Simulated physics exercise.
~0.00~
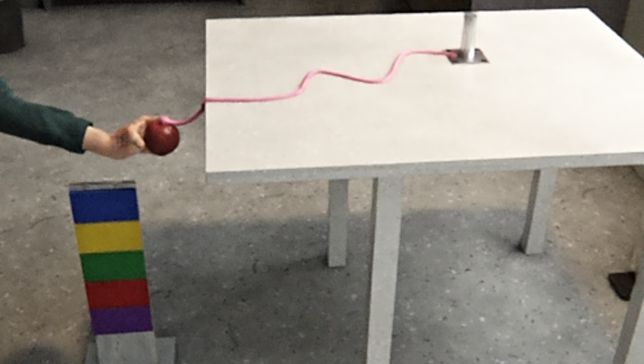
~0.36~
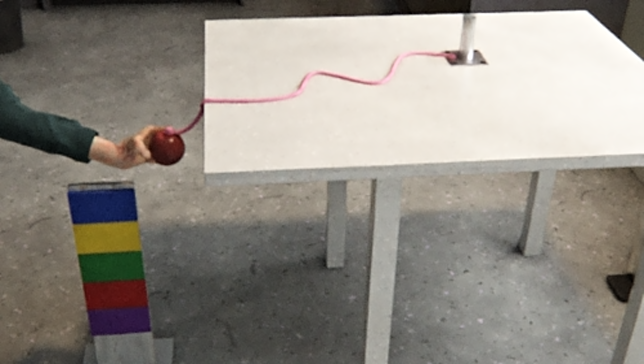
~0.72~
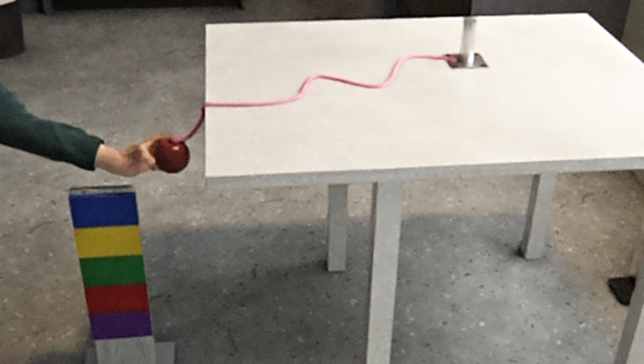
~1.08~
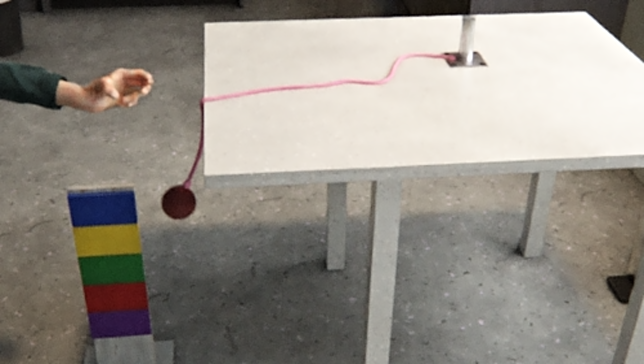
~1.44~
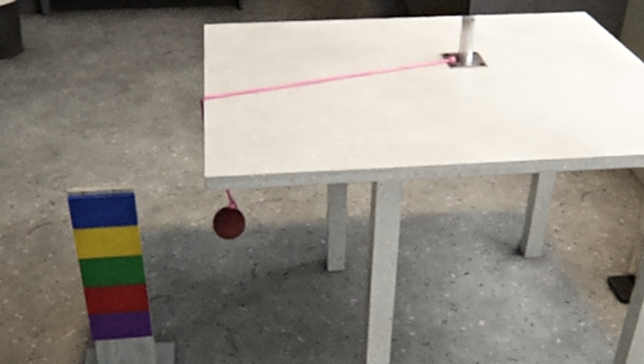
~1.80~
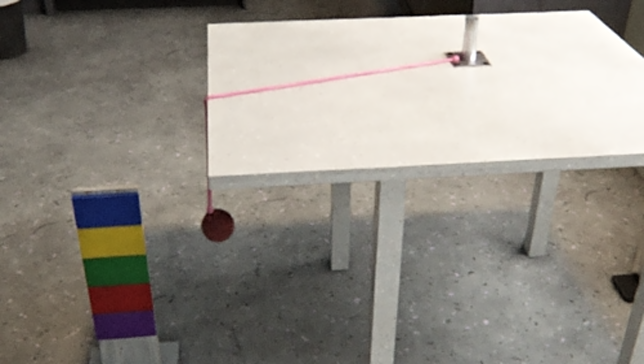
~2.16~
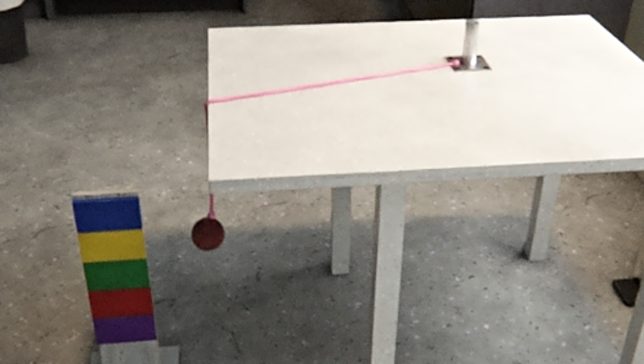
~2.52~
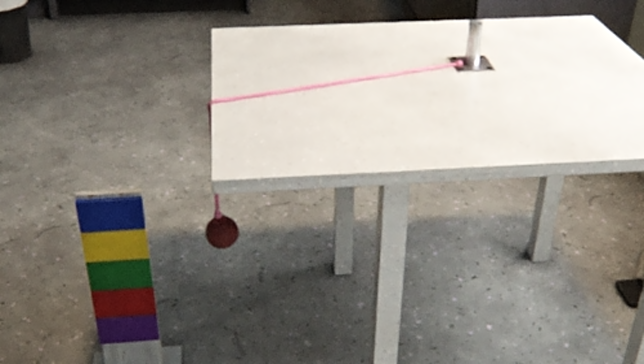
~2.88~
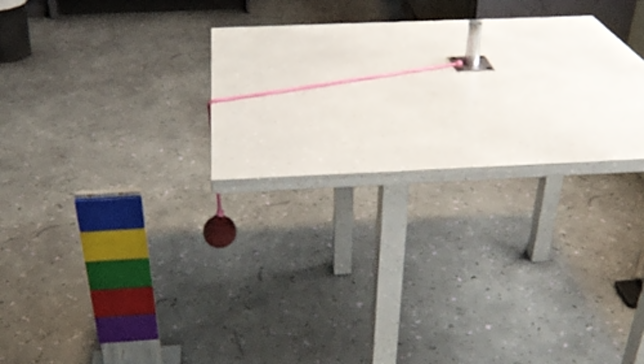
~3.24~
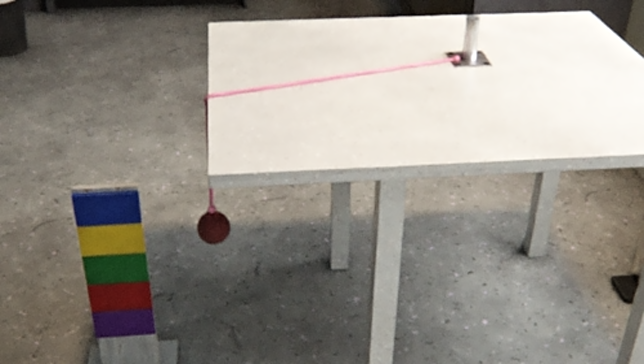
A red ball drops from a hand, swings on its pink cord, and hangs level with yellow.
